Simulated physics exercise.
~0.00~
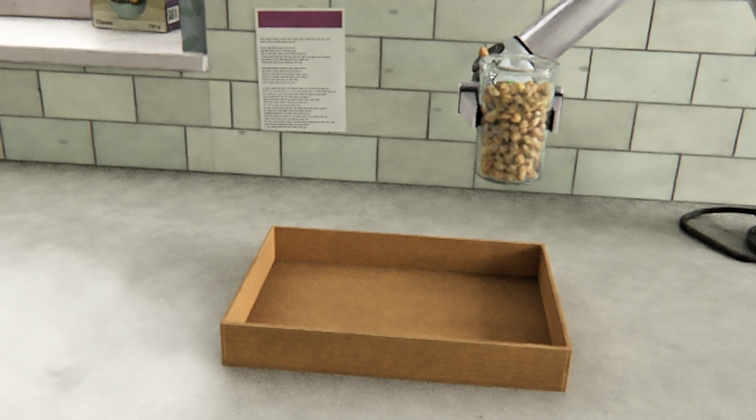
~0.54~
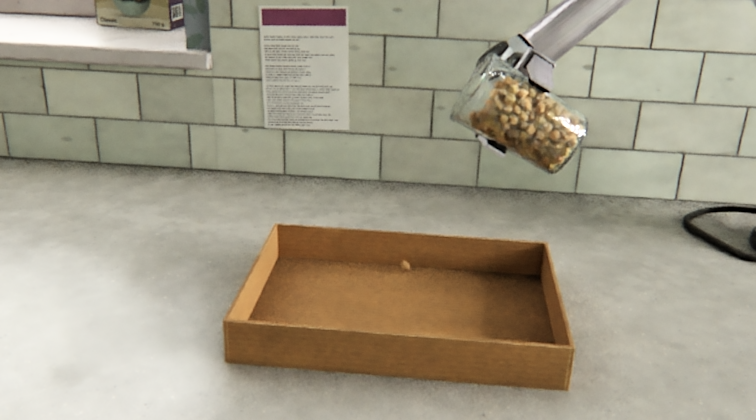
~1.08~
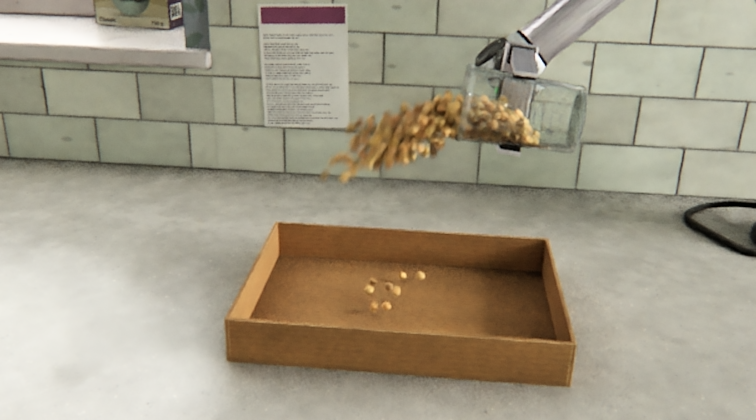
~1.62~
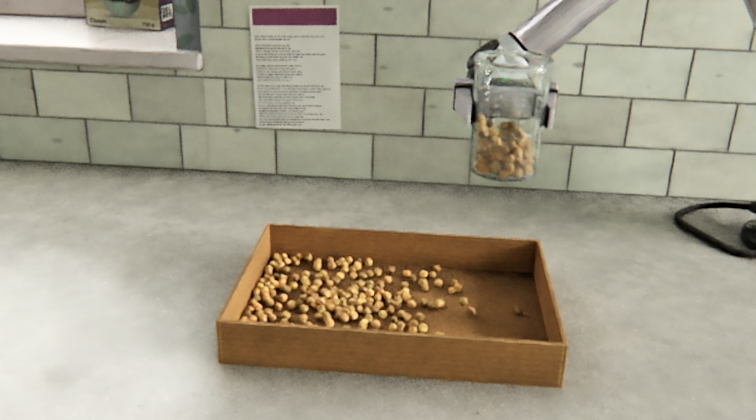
A grey robot arm holds a clear cup of tan chickpeas upright at the upper right, above a pale grey counter seen from the front and slightly above, with the view swaying a little. Below sits an empty, shallow brown tray, before a light green tiled wall with a printed sheet and a shelf corner at left. The arm tips the cup to the left, and a first few chickpeas drop into the tray. Then a thick stream pours out leftward. Finally the cup is upright again, still partly filled, while most of the chickpeas lie scattered across the tray's left and middle.
